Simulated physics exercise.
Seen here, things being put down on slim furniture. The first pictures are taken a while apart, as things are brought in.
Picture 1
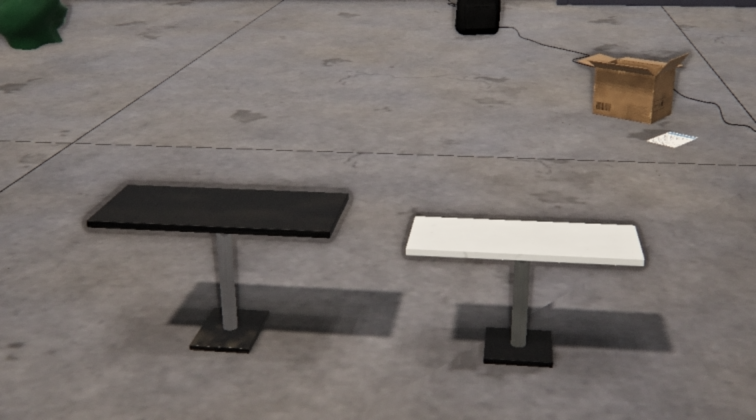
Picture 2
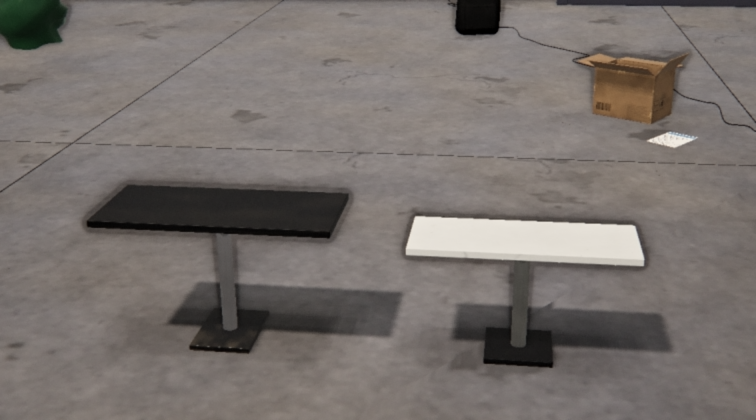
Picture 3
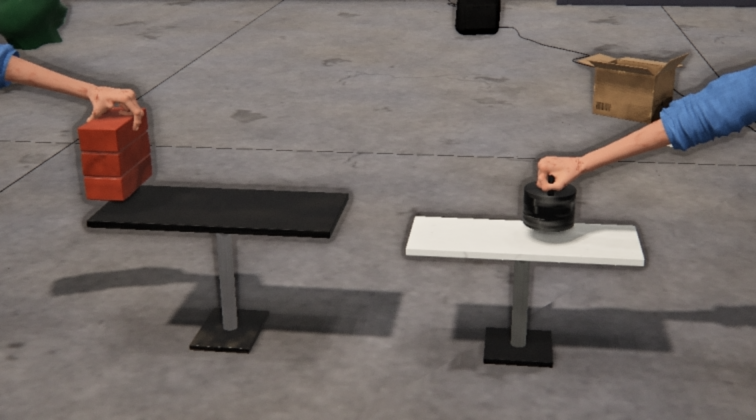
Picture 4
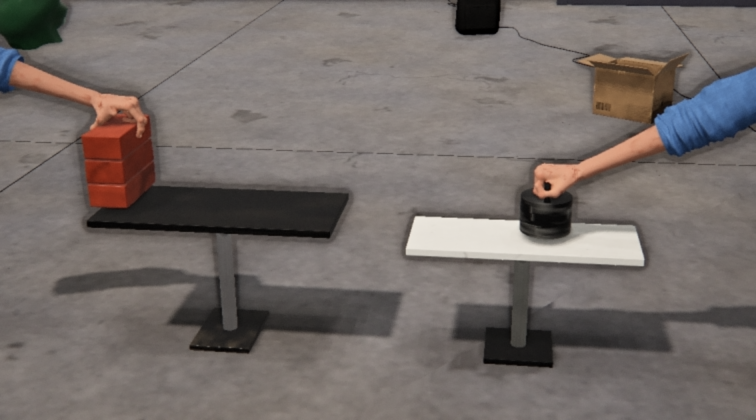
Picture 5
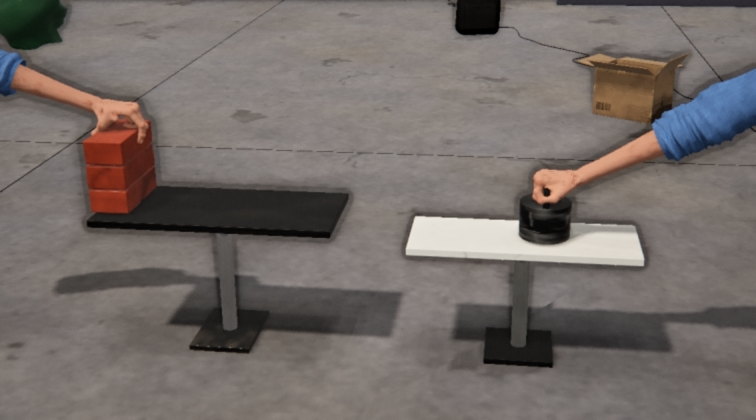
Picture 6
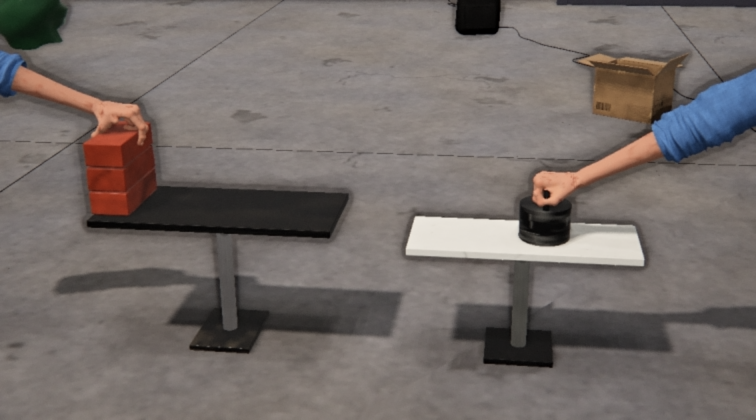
On a grey concrete floor, a black table and a white table stand empty side by side, each on a single leg. Two hands then bring in a stack of three red bricks and a dark round object, lowering them slightly onto the black tabletop's left end and the white tabletop, still gripping both.
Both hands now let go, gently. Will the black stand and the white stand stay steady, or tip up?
As it turns out, the black stand goes over; the white stand keeps steady.
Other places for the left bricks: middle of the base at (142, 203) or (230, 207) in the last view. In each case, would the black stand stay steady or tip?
One after another: It goes over; holds firm.
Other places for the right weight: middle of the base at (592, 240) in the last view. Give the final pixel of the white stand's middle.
It ends around (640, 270).
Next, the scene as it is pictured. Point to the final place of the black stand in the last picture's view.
At about (103, 238).
Then, 0.48 s past the last view, black stand leaning 32° off how it started near (148, 211); white stand at rest near (524, 240).
Finally, the black stand overbalances, near (103, 237); the white stand holds firm, near (524, 240).
